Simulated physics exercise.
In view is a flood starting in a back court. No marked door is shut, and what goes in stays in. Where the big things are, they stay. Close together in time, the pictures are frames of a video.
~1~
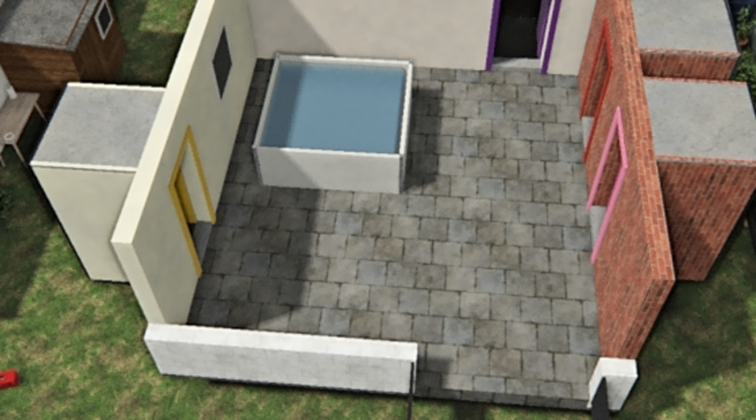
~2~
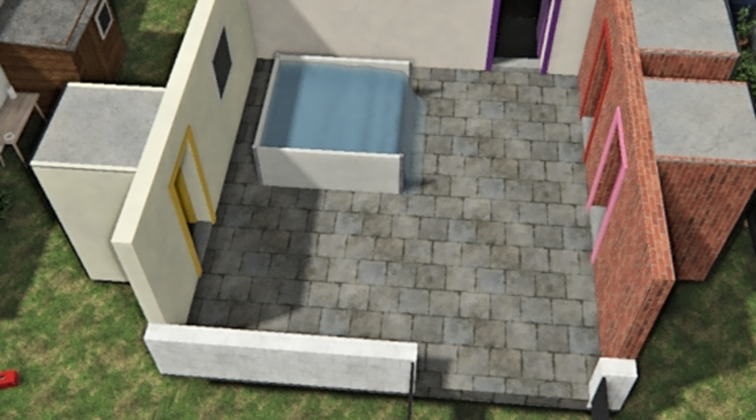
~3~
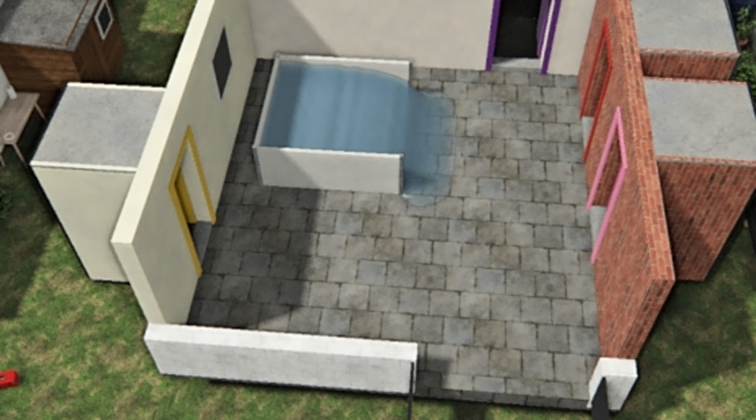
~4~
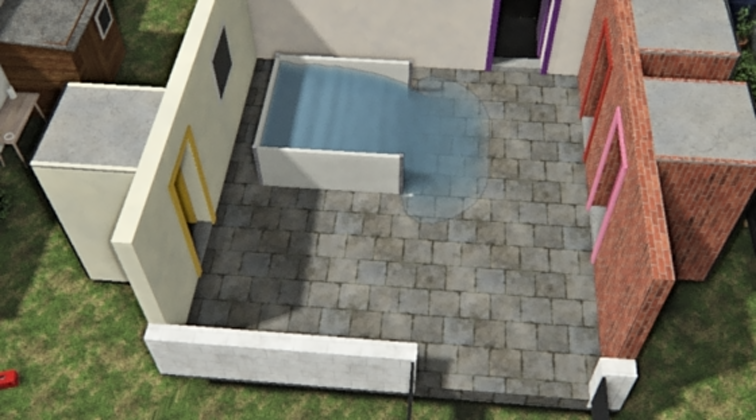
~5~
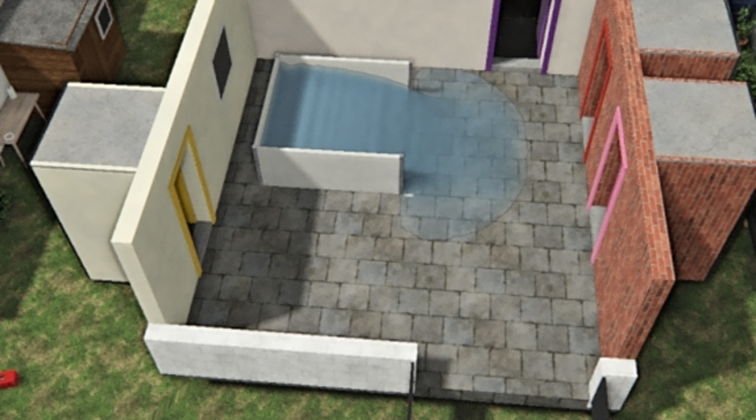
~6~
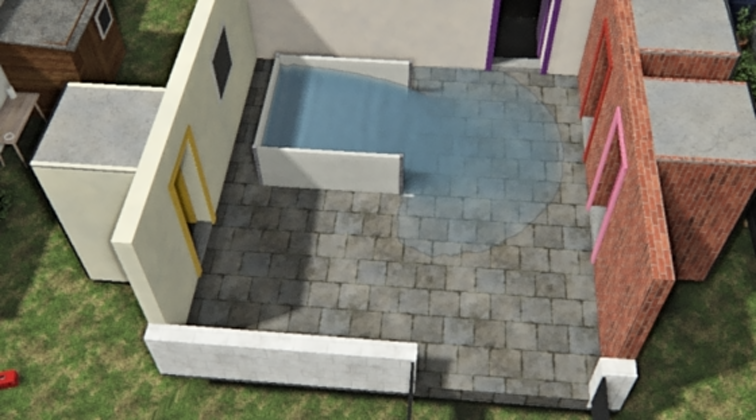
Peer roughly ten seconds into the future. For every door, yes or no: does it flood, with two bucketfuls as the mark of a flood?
Purple door: Yes, yellow door: No, red door: Yes, pink door: Yes.
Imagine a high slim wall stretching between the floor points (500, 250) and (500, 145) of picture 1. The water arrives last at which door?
Outcome: The yellow door.
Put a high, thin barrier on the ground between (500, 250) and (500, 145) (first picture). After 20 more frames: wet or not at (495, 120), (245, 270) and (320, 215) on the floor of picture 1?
Taking the points in order, they are inundated, high and dry and high and dry.
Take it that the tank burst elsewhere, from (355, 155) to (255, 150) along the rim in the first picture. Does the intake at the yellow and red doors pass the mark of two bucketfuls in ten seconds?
One by one: Yellow goes over; red keeps below it.
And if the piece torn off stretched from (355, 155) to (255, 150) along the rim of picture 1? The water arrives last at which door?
The purple door.
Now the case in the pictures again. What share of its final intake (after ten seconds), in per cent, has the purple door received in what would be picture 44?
Near 100 %, I'd say.
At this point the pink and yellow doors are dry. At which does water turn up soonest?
It's the pink door.
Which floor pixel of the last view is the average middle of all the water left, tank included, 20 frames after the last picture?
The water's centre sits above (476, 166).
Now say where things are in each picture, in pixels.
The first frame shows the open tank at (337, 107) is whole and still.
In the second frame, water pours out at (404, 131) and has run to (420, 99).
In the third frame, water pours out at (404, 134) and has run to (434, 93).
In the fourth frame, water pours out at (404, 135) and has run to (454, 84).
In the fifth frame, water pours out at (404, 136) and has run to (500, 94).
In the sixth frame, the front is at (556, 131), out from the gap at (404, 136).
A moment on, water covers 40 % of the floor; the purple door wet at the sill, nothing in, the yellow door not reached, the red door far over two buckets in, the pink door under two buckets in.
Next, water covers 45 % of the floor; the purple door under two buckets in, the yellow door not reached, the red door far over two buckets in, the pink door over two buckets in.
Then, water covers 50 % of the floor; the purple door far over two buckets in, the yellow door not reached, the red door far over two buckets in, the pink door far over two buckets in.
Later, water covers 70 % of the floor; the purple door far over two buckets in, the yellow door not reached, the red door far over two buckets in, the pink door far over two buckets in.
In the end, water covers 85 % of the floor; the purple door far over two buckets in, the yellow door wet at the sill, nothing in, the red door far over two buckets in, the pink door far over two buckets in.
